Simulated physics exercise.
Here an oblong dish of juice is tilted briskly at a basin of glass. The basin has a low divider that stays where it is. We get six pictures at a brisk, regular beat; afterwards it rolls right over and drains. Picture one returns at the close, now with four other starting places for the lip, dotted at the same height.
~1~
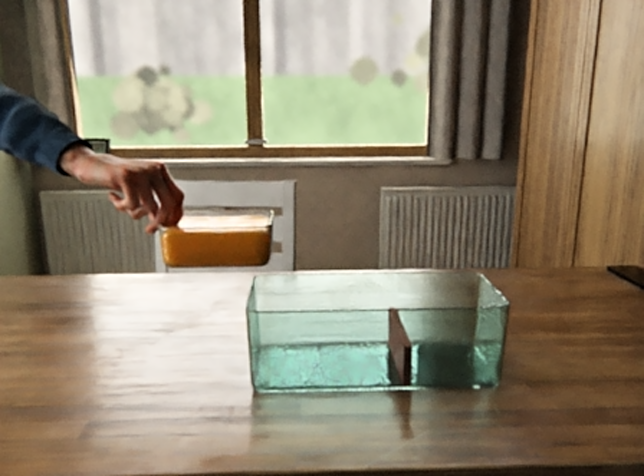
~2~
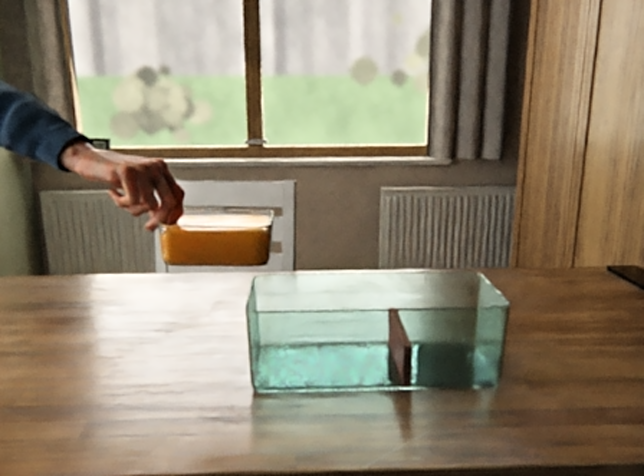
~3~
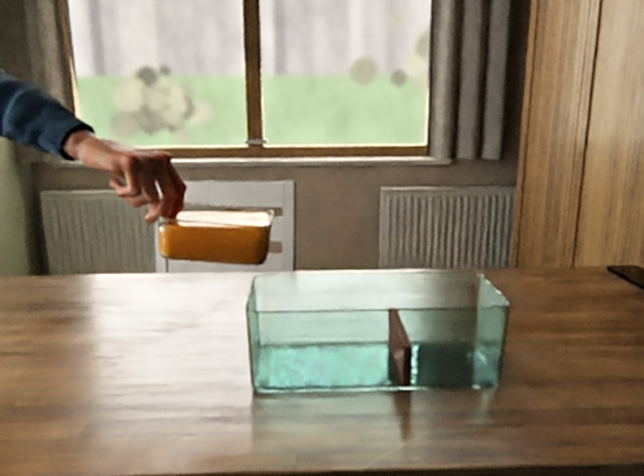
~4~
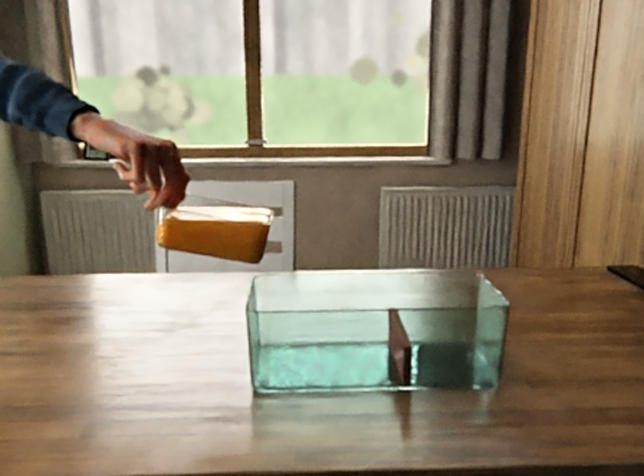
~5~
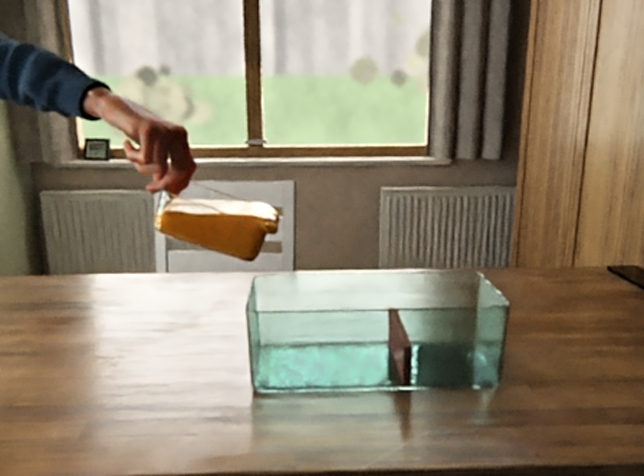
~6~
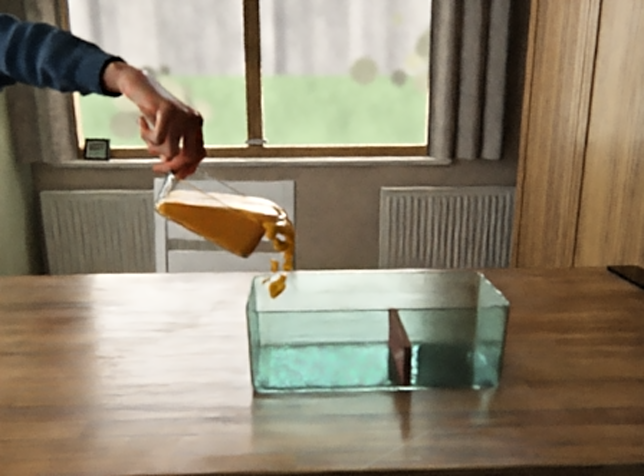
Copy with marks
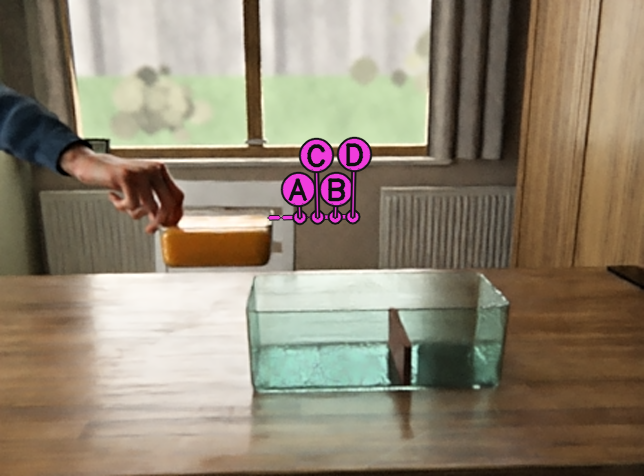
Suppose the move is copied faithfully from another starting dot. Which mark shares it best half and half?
B is best.
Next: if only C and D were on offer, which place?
That would be D.
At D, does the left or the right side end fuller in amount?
The right one.
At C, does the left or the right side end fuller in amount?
More ends on the left.
On the marked copy, A at (299, 217); B at (335, 217); C at (317, 217); D at (352, 216).
Choosing A, about 98 % ends left of the wall and 1 % right of it.
Choosing B, about 46 % ends left of the wall and 52 % right of it.
Choosing C, about 88 % ends left of the wall and 11 % right of it.
Choosing D, about 26 % ends left of the wall and 72 % right of it.
